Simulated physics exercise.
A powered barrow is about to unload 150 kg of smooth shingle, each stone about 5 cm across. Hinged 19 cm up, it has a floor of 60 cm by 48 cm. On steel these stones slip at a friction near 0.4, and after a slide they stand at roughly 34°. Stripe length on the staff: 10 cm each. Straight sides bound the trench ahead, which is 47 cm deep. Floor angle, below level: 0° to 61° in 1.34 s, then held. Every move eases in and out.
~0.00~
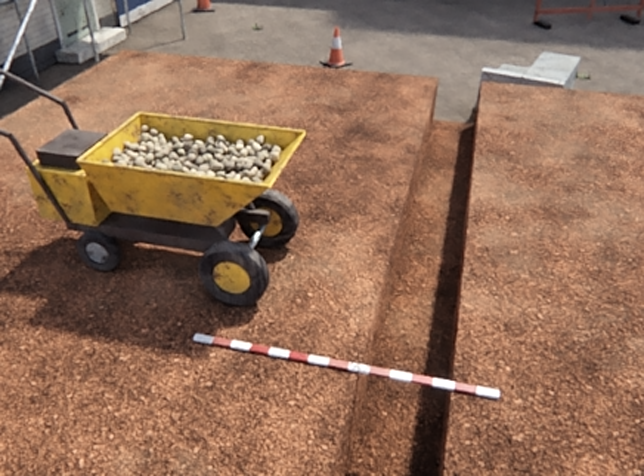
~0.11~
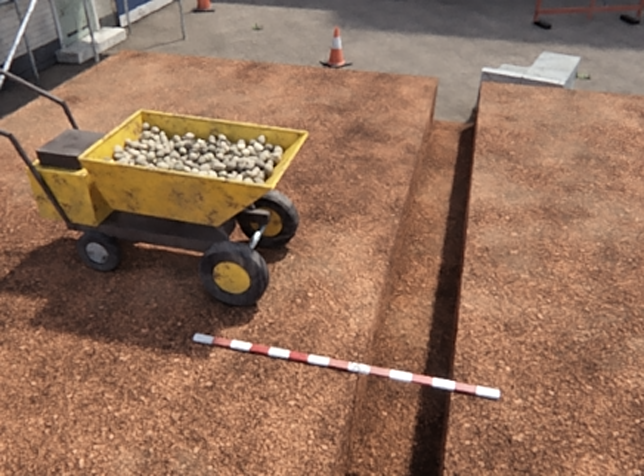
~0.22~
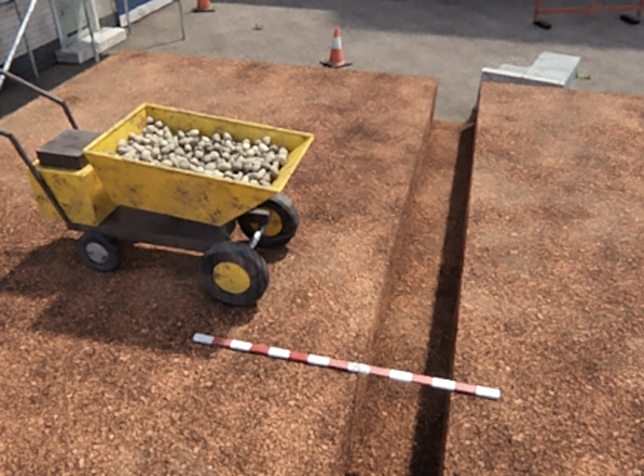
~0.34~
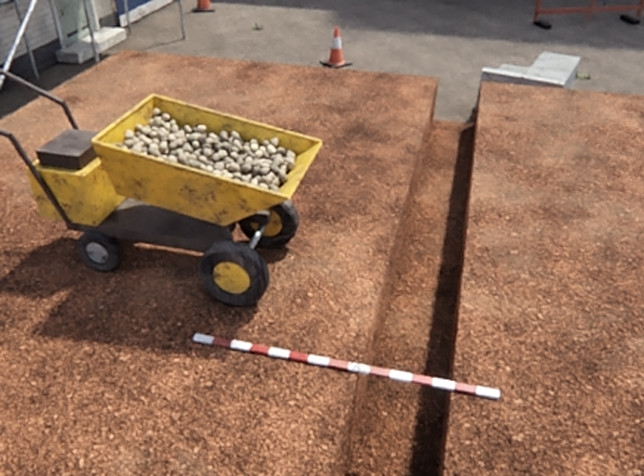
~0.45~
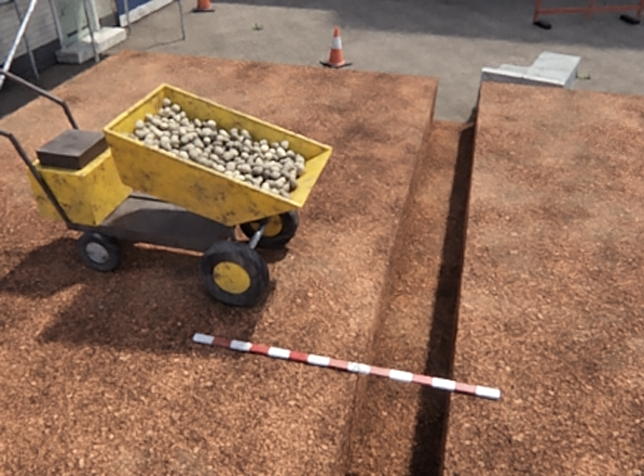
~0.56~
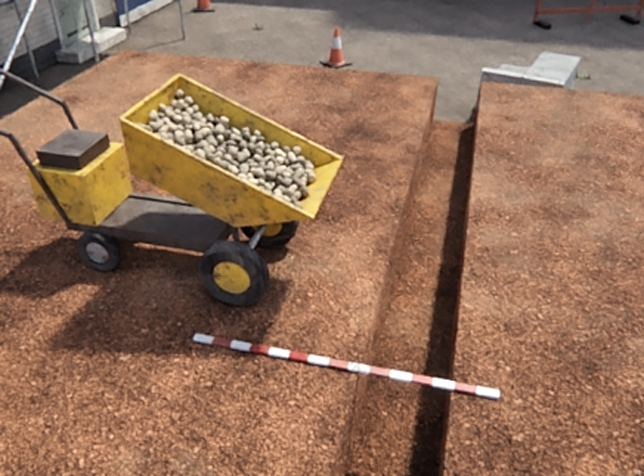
At first, a yellow powered barrow loaded with smooth, pale stones stands level on reddish ground, left of a straight trench and a red-and-white staff. Its tray then tilts steadily down toward the right, moving forward as its rear rises from the dark chassis, with the stones still inside.
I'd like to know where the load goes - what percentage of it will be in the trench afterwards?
I would put it at about 100 per cent.
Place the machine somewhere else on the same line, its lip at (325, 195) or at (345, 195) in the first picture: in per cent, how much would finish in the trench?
Near 70 and near 45 percent.
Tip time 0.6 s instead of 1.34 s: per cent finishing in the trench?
About 95%.
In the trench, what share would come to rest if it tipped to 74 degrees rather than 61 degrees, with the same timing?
It would be close to 95 percent.
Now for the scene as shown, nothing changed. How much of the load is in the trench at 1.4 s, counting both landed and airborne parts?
Some 35 per cent.
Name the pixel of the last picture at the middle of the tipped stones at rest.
Roughly at (415, 348).
After 1.0 s the floor is at 52°; 100 % in the tray; the foremost stones are at (352, 236).
After 1.4 s the floor is at 61°; 61 % in the tray, 6 % short of the trench, 34 % in the trench; the foremost stones are at (438, 361).
After 1.8 s the floor is at 61°; 22 % in the tray, 4 % short of the trench, 74 % in the trench; the foremost stones are at (456, 351).
After 3.7 s the floor is at 61°; 0 % in the tray, 100 % in the trench; the foremost stones are at (463, 353).
